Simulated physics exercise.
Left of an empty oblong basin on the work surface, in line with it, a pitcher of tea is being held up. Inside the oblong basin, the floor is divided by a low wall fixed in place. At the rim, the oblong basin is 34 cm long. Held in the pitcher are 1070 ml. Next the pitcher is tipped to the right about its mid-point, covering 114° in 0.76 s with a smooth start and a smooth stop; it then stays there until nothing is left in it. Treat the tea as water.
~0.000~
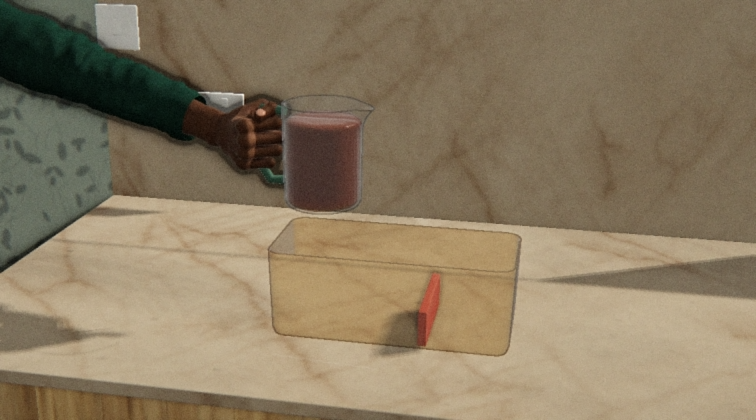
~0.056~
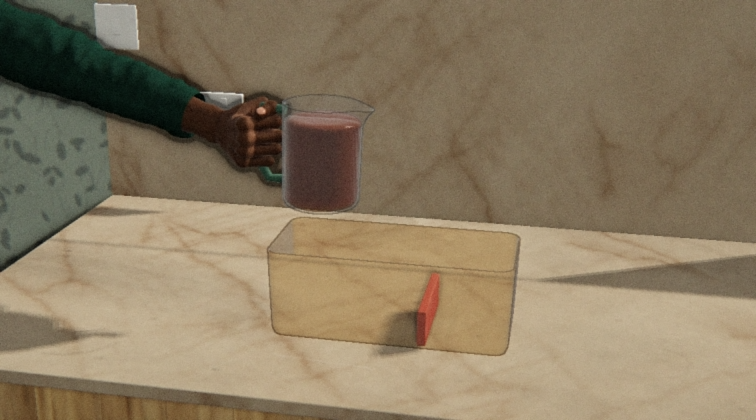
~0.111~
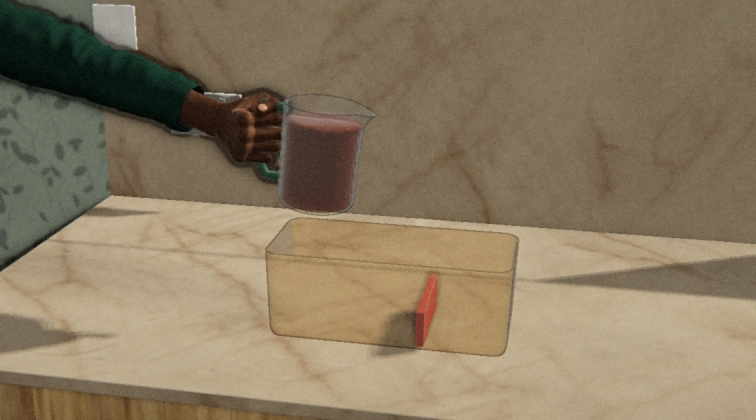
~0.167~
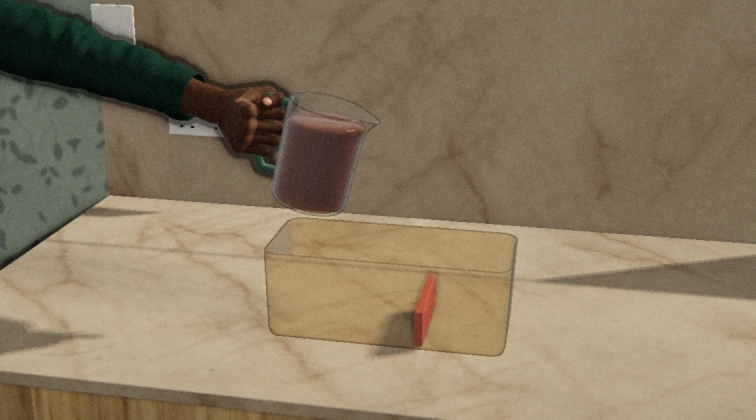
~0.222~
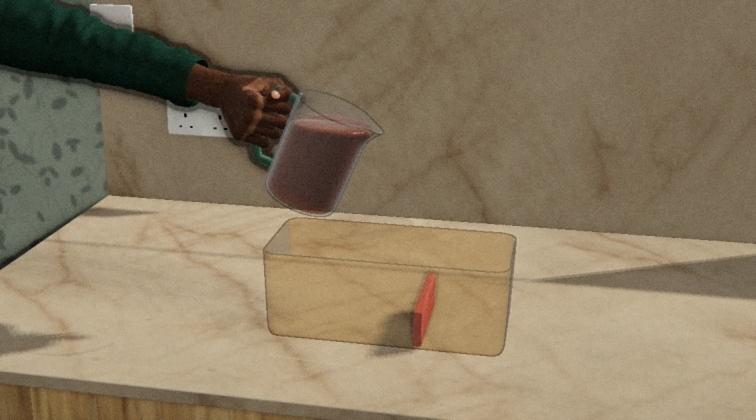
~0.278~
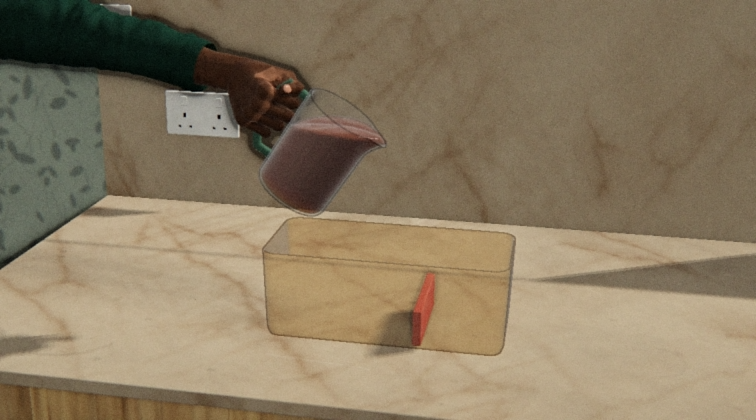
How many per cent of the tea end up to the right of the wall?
About 21 per cent.
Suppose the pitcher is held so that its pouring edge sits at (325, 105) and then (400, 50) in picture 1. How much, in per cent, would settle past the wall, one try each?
10 and 75 %.
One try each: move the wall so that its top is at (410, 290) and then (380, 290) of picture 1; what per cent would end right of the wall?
First try about 55 %, second try about 95 %.
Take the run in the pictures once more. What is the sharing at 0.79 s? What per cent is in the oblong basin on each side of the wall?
Near 56 on the left, 20 on the right.
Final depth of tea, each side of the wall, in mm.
I'd say close to 26 mm on the left, close to 14 mm on the right.
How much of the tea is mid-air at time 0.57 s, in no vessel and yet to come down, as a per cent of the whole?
Some 20 per cent, I reckon.
By 0.57 s the tilt is 98° and 61 per cent is still to pour, 7 is left of the wall and 13 right of it.
By 0.79 s the tilt is 114° and 13 per cent is still to pour, 57 is left of the wall and 20 right of it.
By 1.01 s the tilt is 114° and 1 per cent is still to pour, 73 is left of the wall and 20 right of it.
By 1.26 s the tilt is 114° and 0 per cent is still to pour, 75 is left of the wall and 20 right of it.
At rest 75 per cent lies left of the wall, 21 right of it and 5 outside.
